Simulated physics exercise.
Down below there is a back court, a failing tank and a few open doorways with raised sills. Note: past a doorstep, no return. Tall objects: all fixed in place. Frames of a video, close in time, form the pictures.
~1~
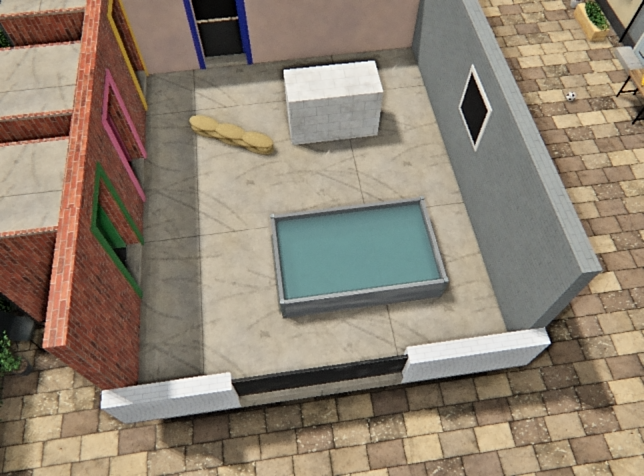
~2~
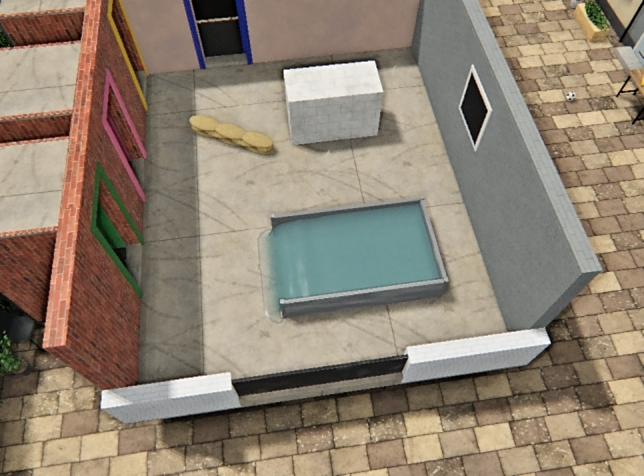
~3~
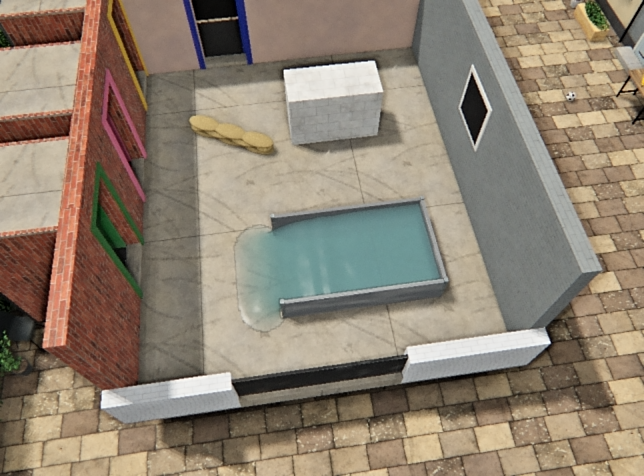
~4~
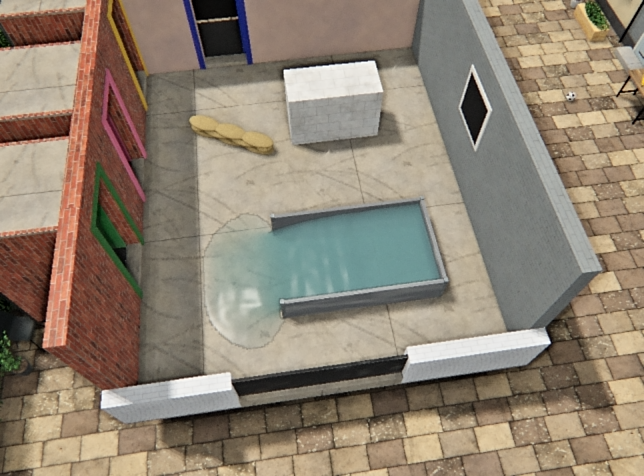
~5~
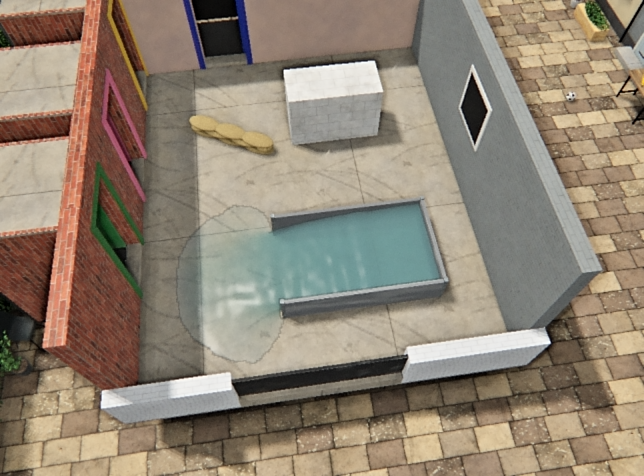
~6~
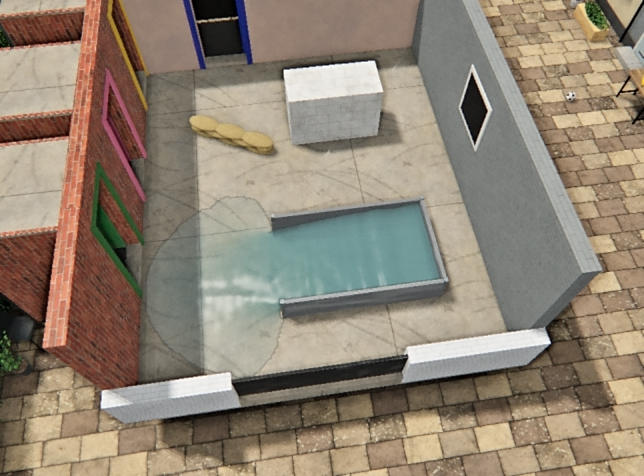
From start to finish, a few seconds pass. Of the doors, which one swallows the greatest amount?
The green door swallows the most.
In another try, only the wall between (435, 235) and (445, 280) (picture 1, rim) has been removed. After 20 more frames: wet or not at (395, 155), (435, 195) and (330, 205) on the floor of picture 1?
Going through them in turn, I'd say sodden, sodden and spared.
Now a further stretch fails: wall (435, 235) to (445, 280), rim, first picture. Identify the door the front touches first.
That would be the one in green.
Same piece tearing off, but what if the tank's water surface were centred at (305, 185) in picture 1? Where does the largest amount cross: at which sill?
The biggest share comes in at the pink-painted one.
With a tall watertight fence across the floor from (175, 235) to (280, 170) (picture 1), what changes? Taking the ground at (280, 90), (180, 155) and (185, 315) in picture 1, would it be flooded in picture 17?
Spot by spot, my read is still bare, then still bare, then reached by the flood.
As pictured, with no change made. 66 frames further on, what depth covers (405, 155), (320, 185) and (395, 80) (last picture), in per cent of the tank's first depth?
Respectively 4, 4 and 6 per cent.
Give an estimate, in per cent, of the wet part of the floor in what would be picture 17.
I reckon 25 per cent or so.
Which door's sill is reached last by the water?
That one is the blue door.
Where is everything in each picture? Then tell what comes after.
In the first frame, the open tank at (356, 250) is whole and still.
In the second frame, water pours out at (281, 268) and has run to (267, 235).
In the third frame, the front is at (243, 238), out from the gap at (281, 269).
In the fourth frame, the front is at (229, 228), out from the gap at (281, 270).
In the fifth frame, water pours out at (281, 270) and has run to (185, 257).
In the sixth frame, the front is at (153, 274), out from the gap at (281, 270).
A moment on, water covers 20 % of the floor; yellow door not reached, blue door not reached, pink door not reached, green door some in.
Next, water covers 25 % of the floor; yellow door not reached, blue door not reached, pink door a trickle in, green door a lot in.
Then, water covers 35 % of the floor; yellow door wet at the sill, nothing in, blue door not reached, pink door some in, green door a lot in.
Later, water covers 60 % of the floor; yellow door wet at the sill, nothing in, blue door wet at the sill, nothing in, pink door some in, green door a lot in.
In the end, water covers 95 % of the floor; yellow door wet at the sill, nothing in, blue door wet at the sill, nothing in, pink door some in, green door a lot in; the green door has let in the most.
